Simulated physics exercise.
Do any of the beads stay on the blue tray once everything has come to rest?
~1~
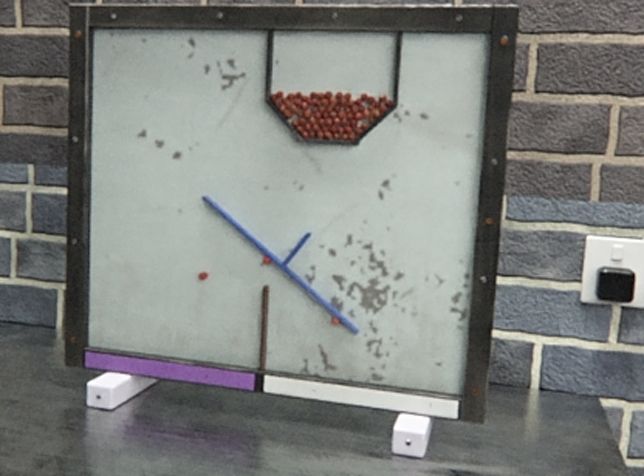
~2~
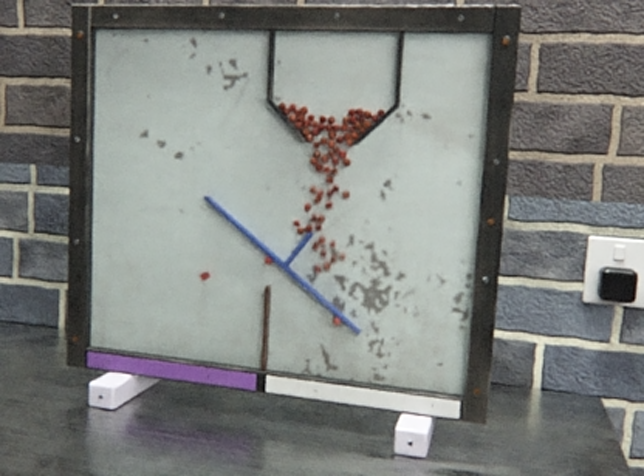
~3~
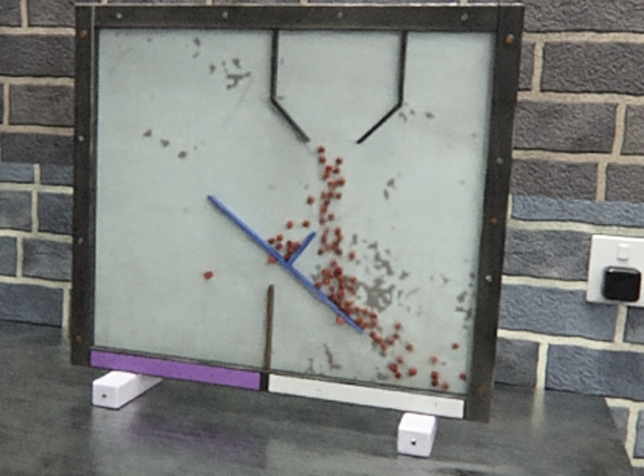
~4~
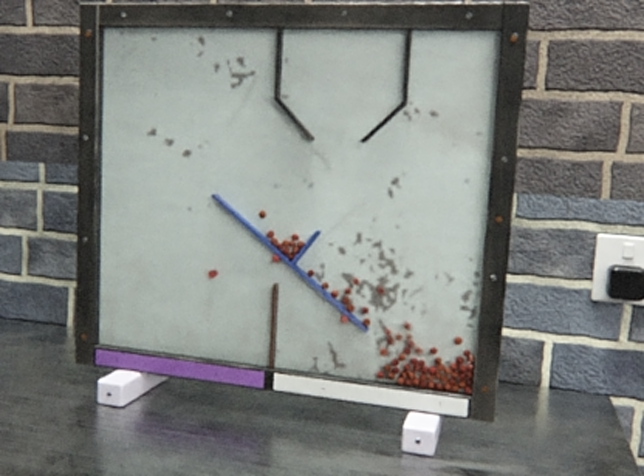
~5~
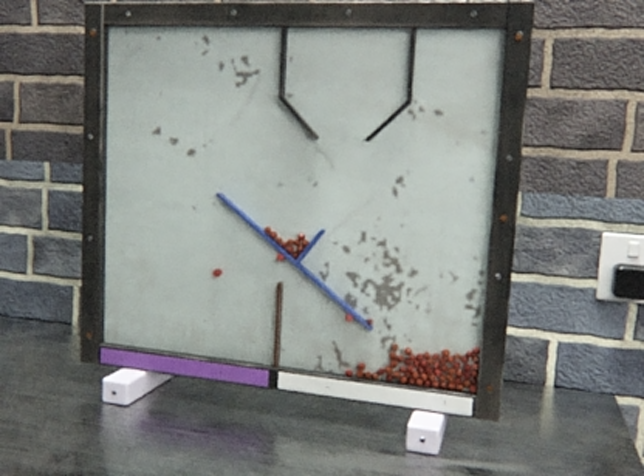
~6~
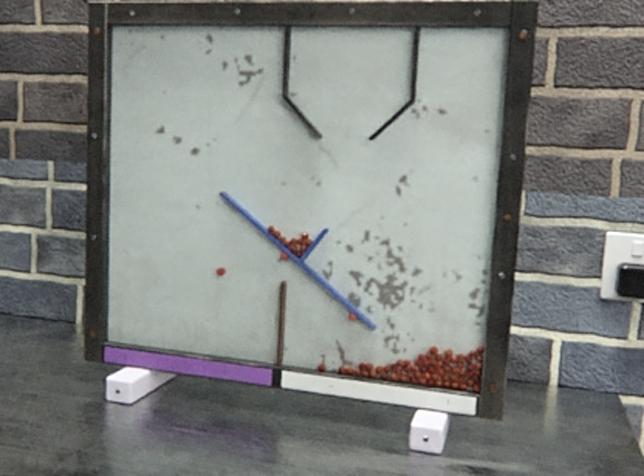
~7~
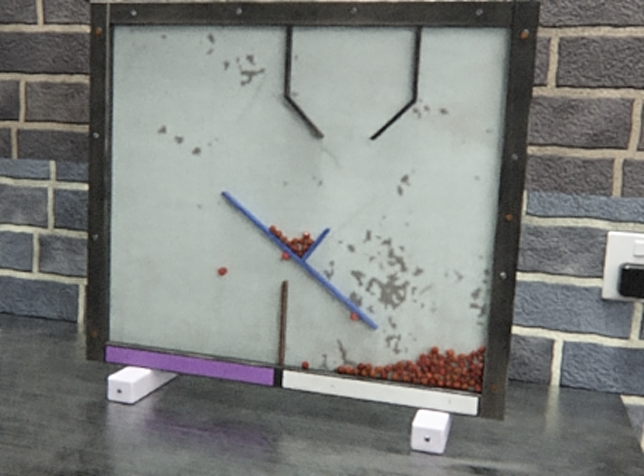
Yes, a small part of them stays on the tilted tray, heaped against its short upright piece. The bulk ends up in the white bin, and next to nothing reaches the purple one.
